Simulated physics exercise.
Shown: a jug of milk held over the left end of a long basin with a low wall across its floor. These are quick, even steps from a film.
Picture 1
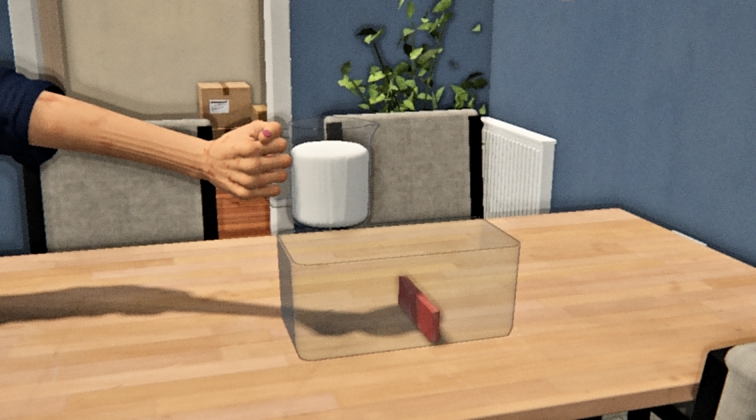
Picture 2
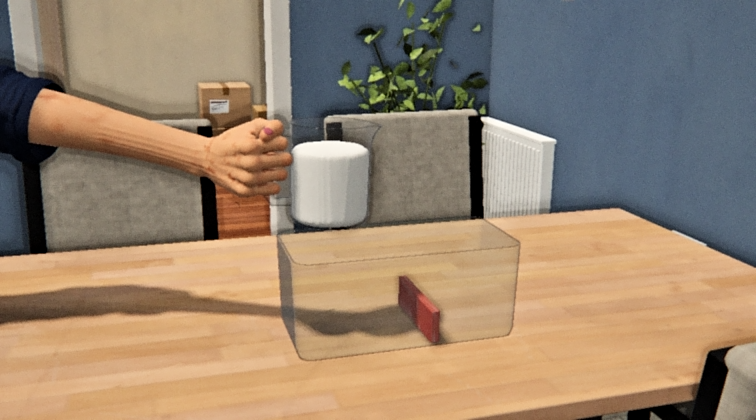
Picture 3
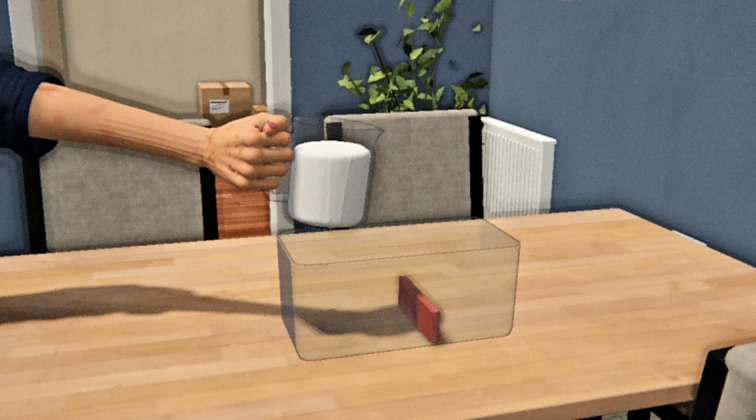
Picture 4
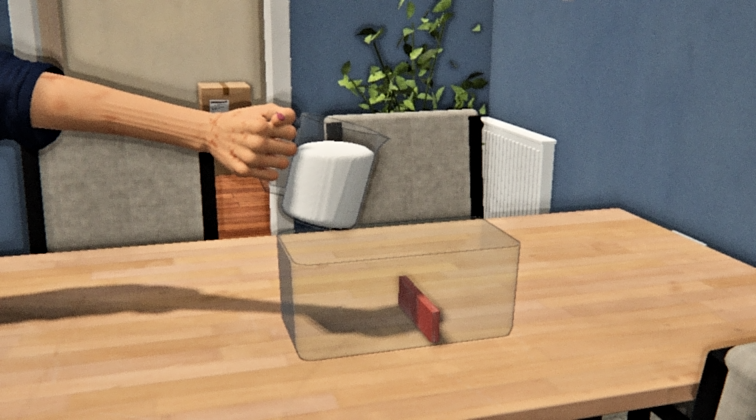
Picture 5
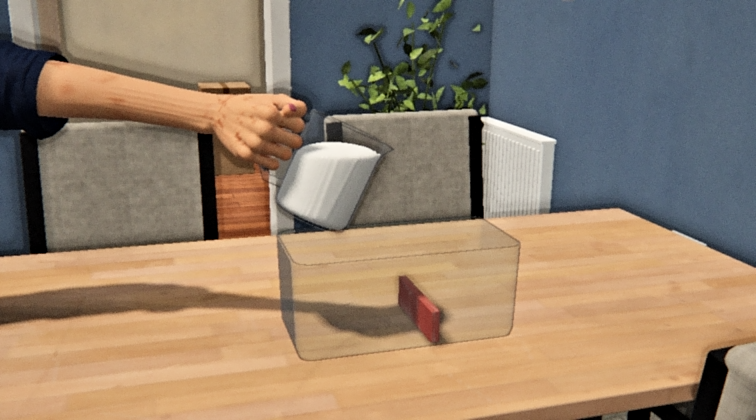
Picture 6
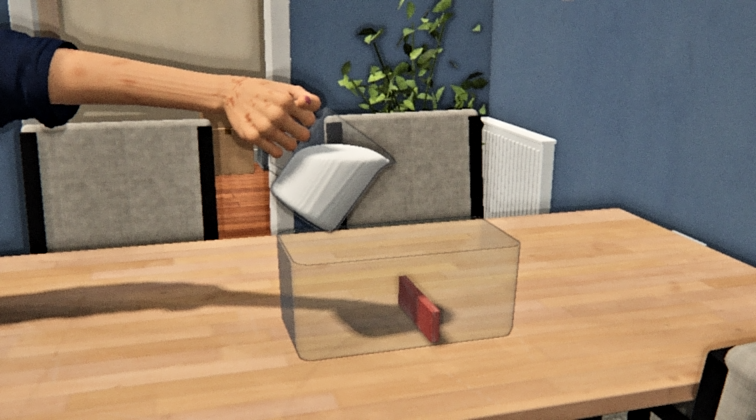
A hand tilting a clear jug of milk steadily rightward above the left end of a see-through basin with a low red wall.
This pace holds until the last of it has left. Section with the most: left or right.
Right.
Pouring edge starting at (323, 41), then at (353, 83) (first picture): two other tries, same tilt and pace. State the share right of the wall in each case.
5 and 30 per cent.
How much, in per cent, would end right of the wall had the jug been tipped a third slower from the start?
Close to 75 in a hundred.
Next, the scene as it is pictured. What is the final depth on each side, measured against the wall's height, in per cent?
On the left 10 %, on the right 70 %.
A moment on, the tilt is 89° and 70 per cent is still to pour, 4 is left of the wall and 10 right of it.
Next, the tilt is 95° and 30 per cent is still to pour, 10 is left of the wall and 47 right of it.
Then the tilt is 95° and 12 per cent is still to pour, 13 is left of the wall and 71 right of it.
Later the tilt is 95° and 5 per cent is still to pour, 19 is left of the wall and 75 right of it.
At rest 24 per cent lies left of the wall, 75 right of it and 1 outside.
